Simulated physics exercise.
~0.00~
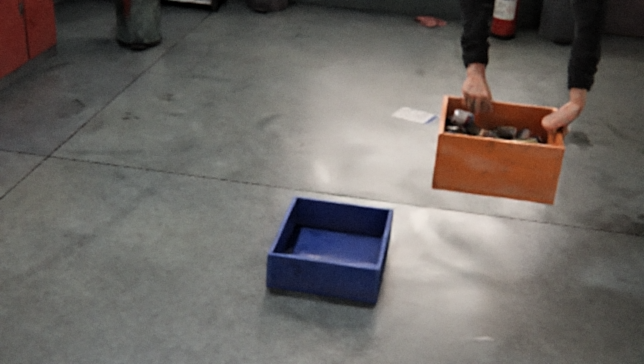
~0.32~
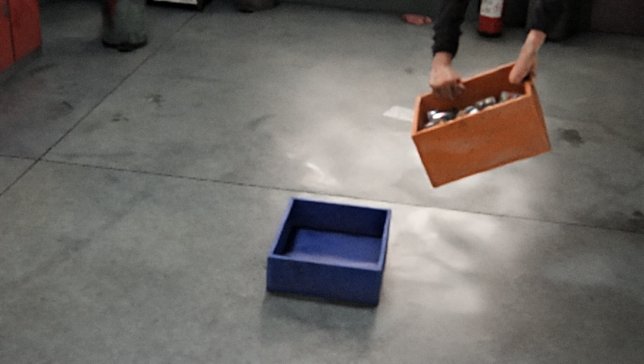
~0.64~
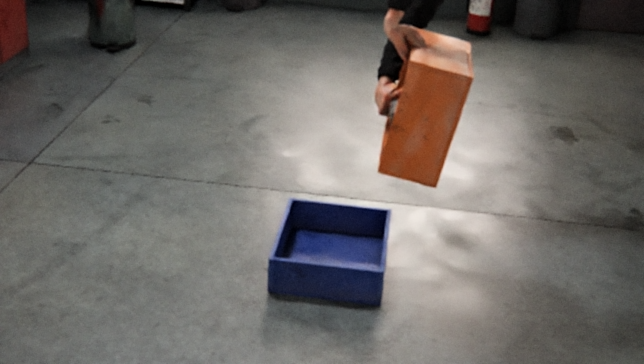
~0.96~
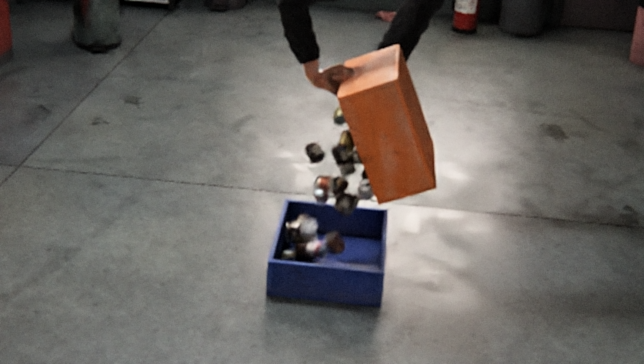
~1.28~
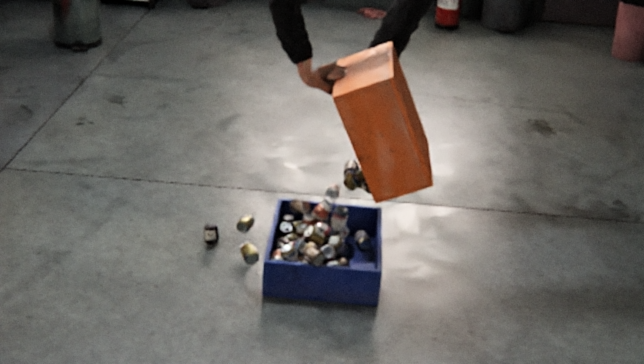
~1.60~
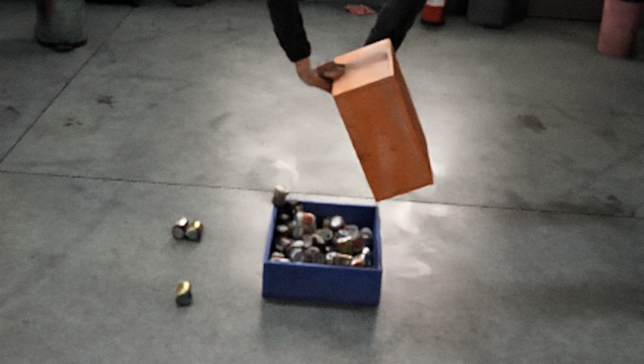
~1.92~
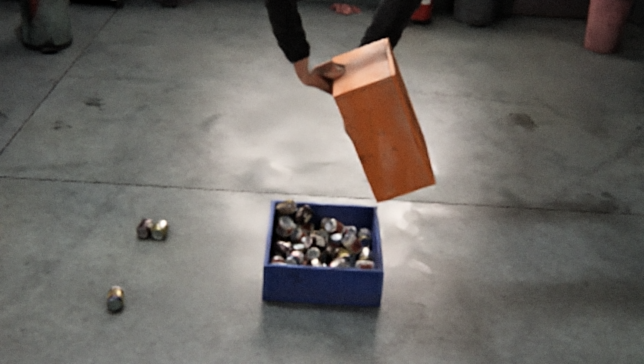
A person's hands, in dark sleeves, hold an orange tote full of small cans over a grey concrete floor, seen from above and in front. An open, empty blue tub sits on the floor near the centre, below and to the left of the tote. The hands swing the tote leftward and tip it steeply over the tub. The cans tumble out in a cluster, most landing in the tub while a few fall to its left. At the end the tote stays tipped, the tub is heaped with cans, and three lie on the floor at left.
